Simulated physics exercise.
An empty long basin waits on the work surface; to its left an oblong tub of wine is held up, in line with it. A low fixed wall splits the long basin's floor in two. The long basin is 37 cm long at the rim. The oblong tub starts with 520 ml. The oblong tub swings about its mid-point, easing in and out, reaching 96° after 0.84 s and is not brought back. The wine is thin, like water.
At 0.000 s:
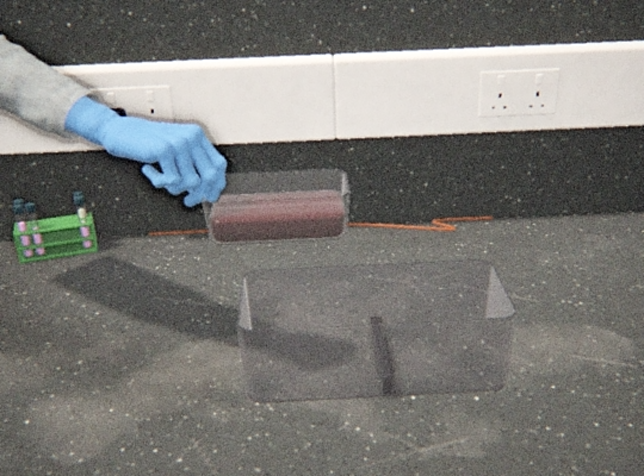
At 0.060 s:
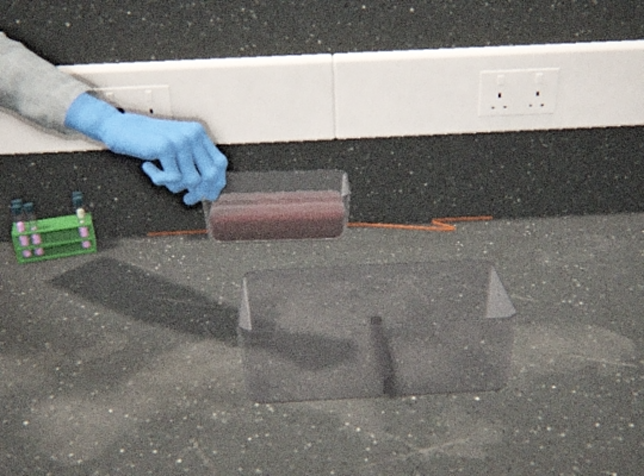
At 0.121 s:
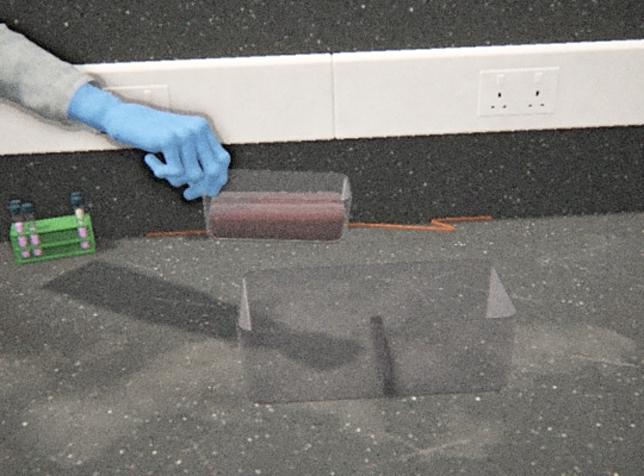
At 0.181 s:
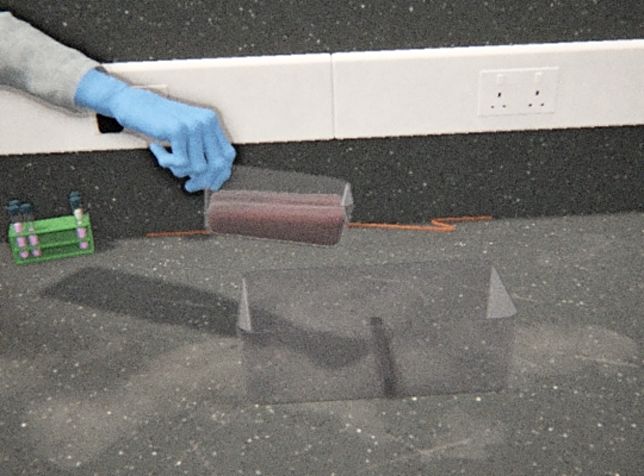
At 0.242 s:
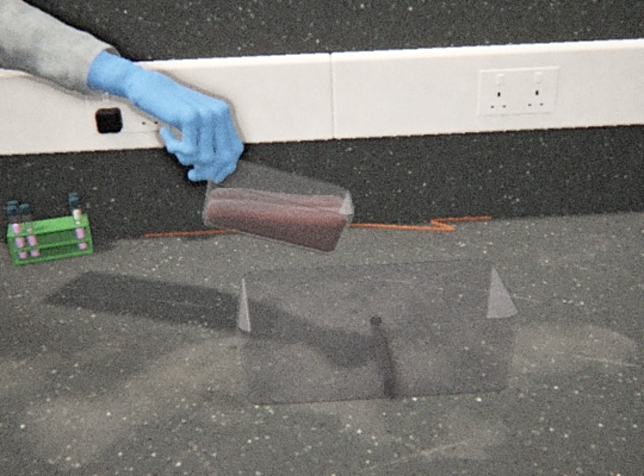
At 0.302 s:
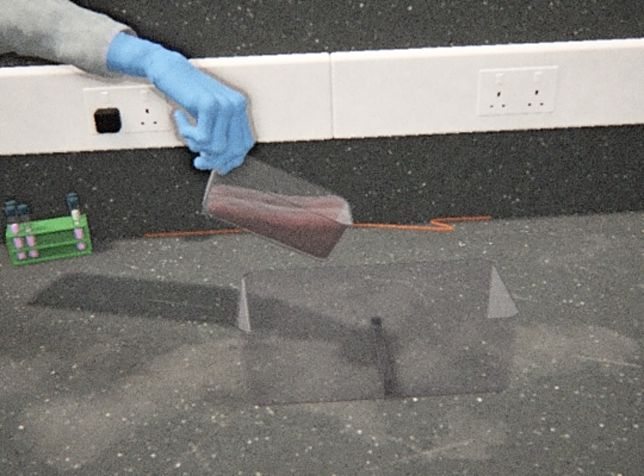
A blue-gloved hand gradually tilting a clear tub of red liquid down to the right, above an empty transparent basin.
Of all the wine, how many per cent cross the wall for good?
The far part has some 57 per cent.
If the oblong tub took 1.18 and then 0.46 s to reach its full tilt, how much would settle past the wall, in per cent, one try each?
In turn about 60 and 45 per cent.
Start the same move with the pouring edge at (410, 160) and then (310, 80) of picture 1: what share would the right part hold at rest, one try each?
First 80, then 45 per cent.
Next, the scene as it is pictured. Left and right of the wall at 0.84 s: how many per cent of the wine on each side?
Near 34 on the left, 56 on the right.
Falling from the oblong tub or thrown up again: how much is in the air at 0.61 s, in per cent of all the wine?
Near 36 in a hundred.
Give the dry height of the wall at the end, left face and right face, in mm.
Left about 22 mm, right about 18 mm.
Then, 0.61 s in, the tilt is 80° and 17 per cent is still to pour, 10 is left of the wall and 38 right of it.
Then, 0.84 s in, the tilt is 96° and 7 per cent is still to pour, 34 is left of the wall and 56 right of it.
Then, 1.08 s in, the tilt is 96° and 1 per cent is still to pour, 41 is left of the wall and 56 right of it.
Then, 1.34 s in, the tilt is 96° and 0 per cent is still to pour, 43 is left of the wall and 56 right of it.
Finally, 43 per cent lies left of the wall, 57 right of it and 1 outside.
